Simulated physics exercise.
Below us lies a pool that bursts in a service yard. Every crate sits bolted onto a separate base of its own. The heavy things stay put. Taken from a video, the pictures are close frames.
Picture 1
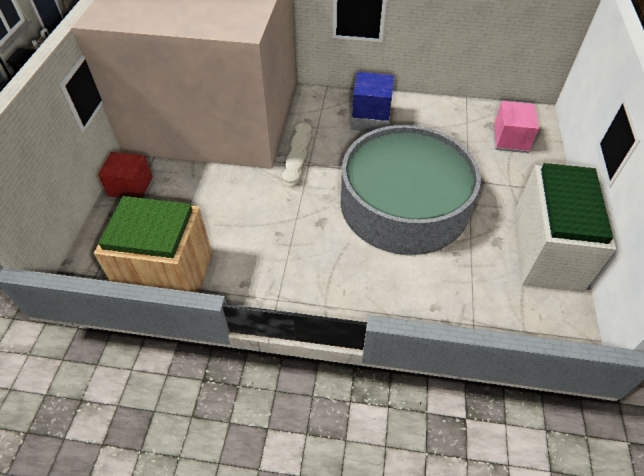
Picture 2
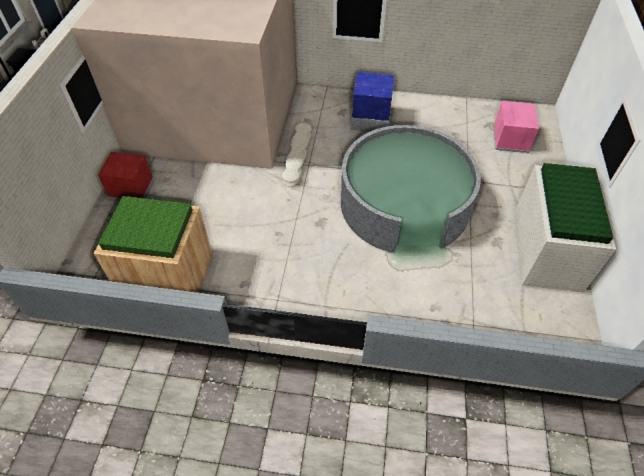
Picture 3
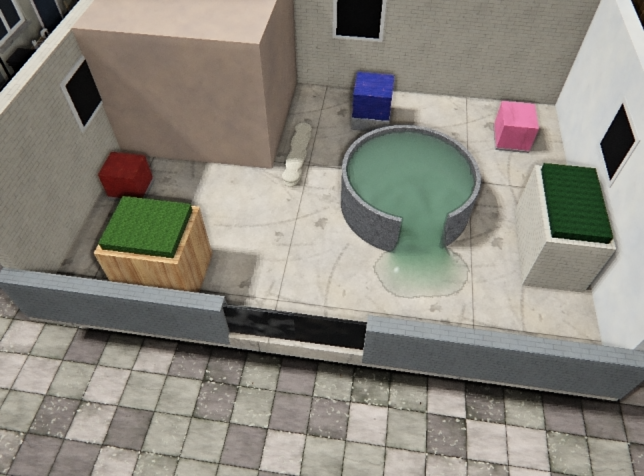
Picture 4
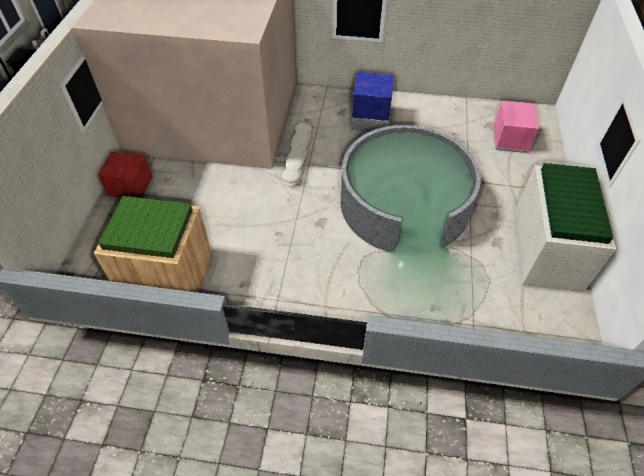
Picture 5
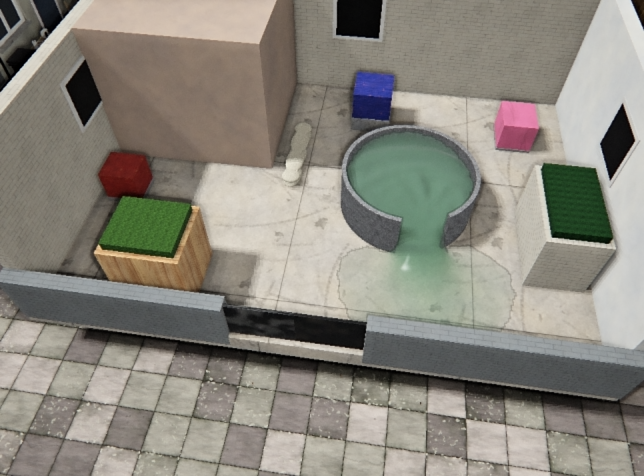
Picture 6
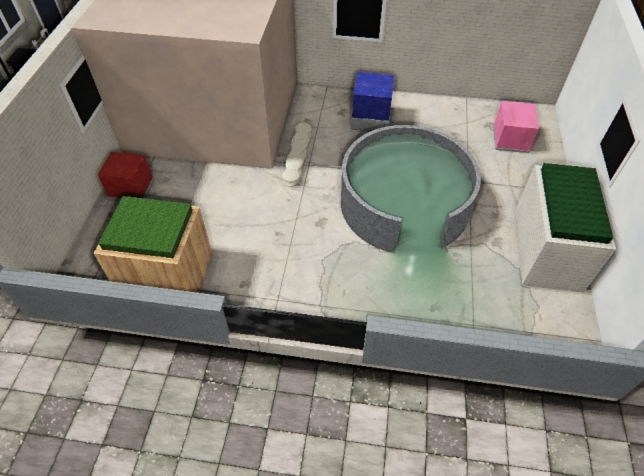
A round grey pool of green water stands in a walled, pale-floored service yard, seen from high above. A large beige block fills the back left, with a red cube and grass-topped wooden box near it, blue and pink cubes behind the pool, and a green-topped white box at right. The pool's front bursts open and water pours out, spreading across the floor, while the camera stays still.
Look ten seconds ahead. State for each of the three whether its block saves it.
The pink crate is not saved and gets wet. The blue crate is saved. The red crate is not saved and gets wet.
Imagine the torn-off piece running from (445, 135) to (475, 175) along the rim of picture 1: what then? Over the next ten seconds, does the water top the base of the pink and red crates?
Taking them in turn, the pink one is swamped, and the red one is left untouched.
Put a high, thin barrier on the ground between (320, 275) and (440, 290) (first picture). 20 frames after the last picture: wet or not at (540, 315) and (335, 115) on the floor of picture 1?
In order, I'd call them inundated and bare.
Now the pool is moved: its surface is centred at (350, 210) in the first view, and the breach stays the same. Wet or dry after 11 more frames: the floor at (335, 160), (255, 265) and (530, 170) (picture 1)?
Results in order - left untouched, swamped, left untouched.
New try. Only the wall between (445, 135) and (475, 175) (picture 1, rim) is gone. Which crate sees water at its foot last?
That would be the red crate, reached last.
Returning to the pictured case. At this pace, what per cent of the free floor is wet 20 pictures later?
About 45 percent.
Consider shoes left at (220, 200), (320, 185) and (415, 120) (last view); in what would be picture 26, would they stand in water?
Going through them one by one, the first is waterlogged, the second spared and the third spared.
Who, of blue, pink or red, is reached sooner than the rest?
First comes the one in pink.
A moment on, water covers 20 % of the floor; the pink crate not reached, the blue crate not reached, the red crate not reached.
Next, water covers 25 % of the floor; the pink crate not reached, the blue crate not reached, the red crate not reached.
Then, water covers 45 % of the floor; the pink crate water round its plinth, the blue crate not reached, the red crate not reached.
Later, water covers 75 % of the floor; the pink crate water round its plinth, the blue crate not reached, the red crate water round its plinth.
In the end, water covers 100 % of the floor; the pink crate was topped, the blue crate stayed above the water, the red crate was topped.
